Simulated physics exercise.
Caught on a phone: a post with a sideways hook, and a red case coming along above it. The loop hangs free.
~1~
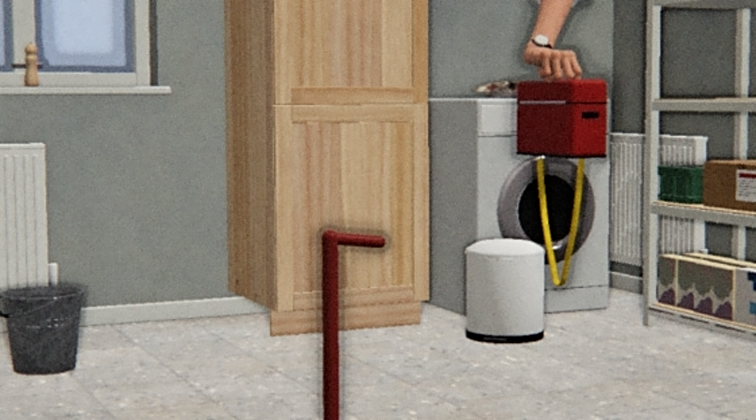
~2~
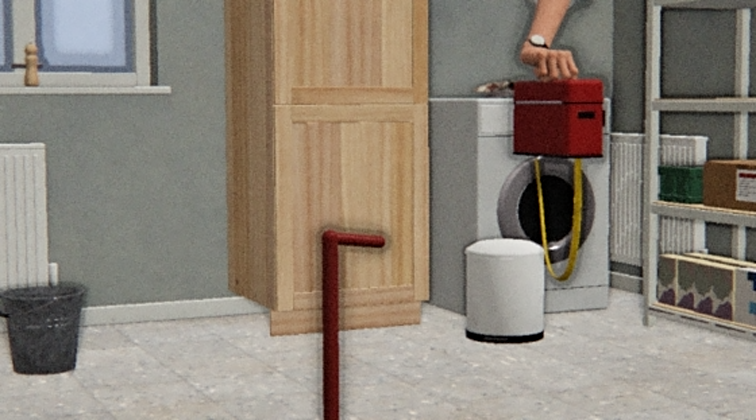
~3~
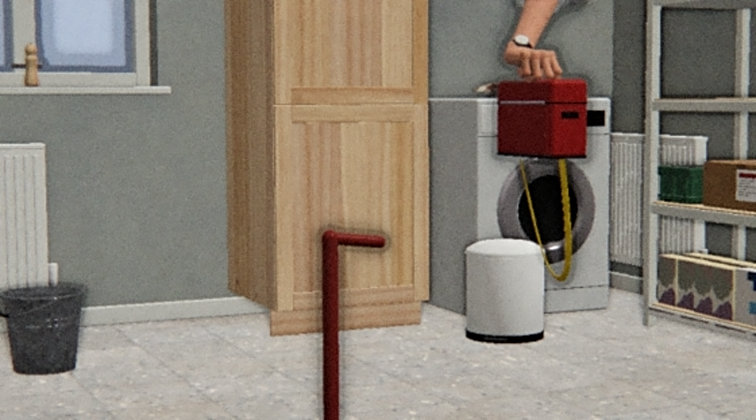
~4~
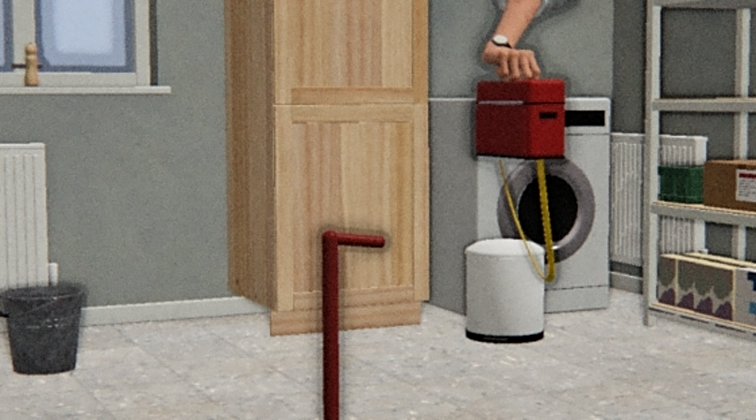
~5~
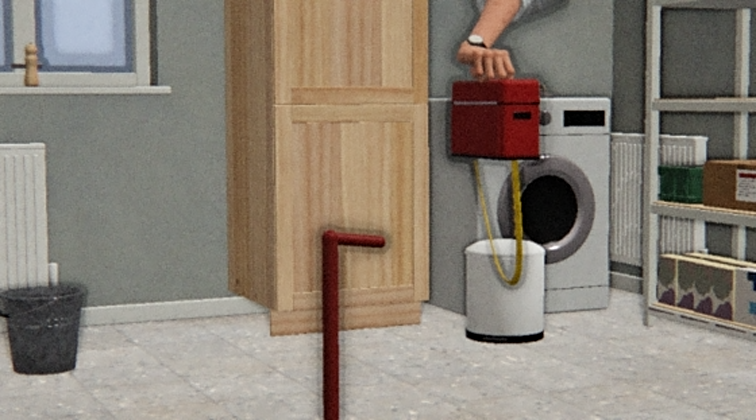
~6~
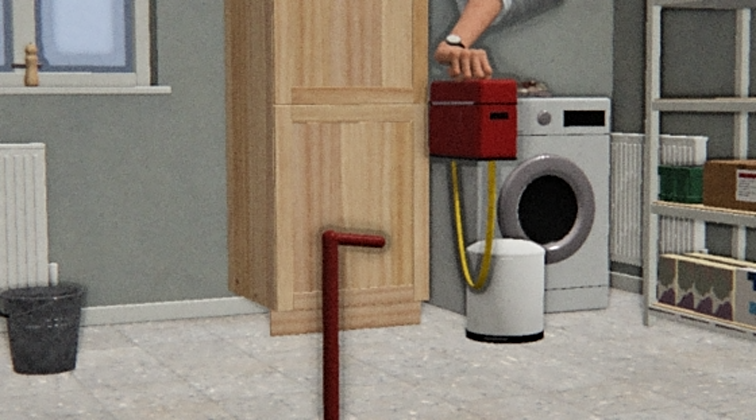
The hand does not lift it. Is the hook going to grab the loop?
Outcome: The red case snags on the hook.
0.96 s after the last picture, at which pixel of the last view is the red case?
Close to (309, 121).
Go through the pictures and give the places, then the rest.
Red case (560, 118); hook tip (379, 242), in the first picture.
Red case (557, 118); bottom of the loop (558, 279), in the second picture.
Red case (541, 118), in the third picture.
Red case (519, 119); bottom of the loop (547, 280), in the fourth picture.
Red case (494, 119), in the fifth picture.
Red case (472, 119); bottom of the loop (474, 287); hook tip (379, 242); hook points towards it, loop hangs below the hook, in the sixth picture.
Then, 0.44 s after the last picture, case nearing the post near (400, 120).
Then, 0.96 s after the last picture, case over the post near (310, 121).
At rest, case past the post near (229, 122); loop tight round the post, hand stopped. The red case gets caught.
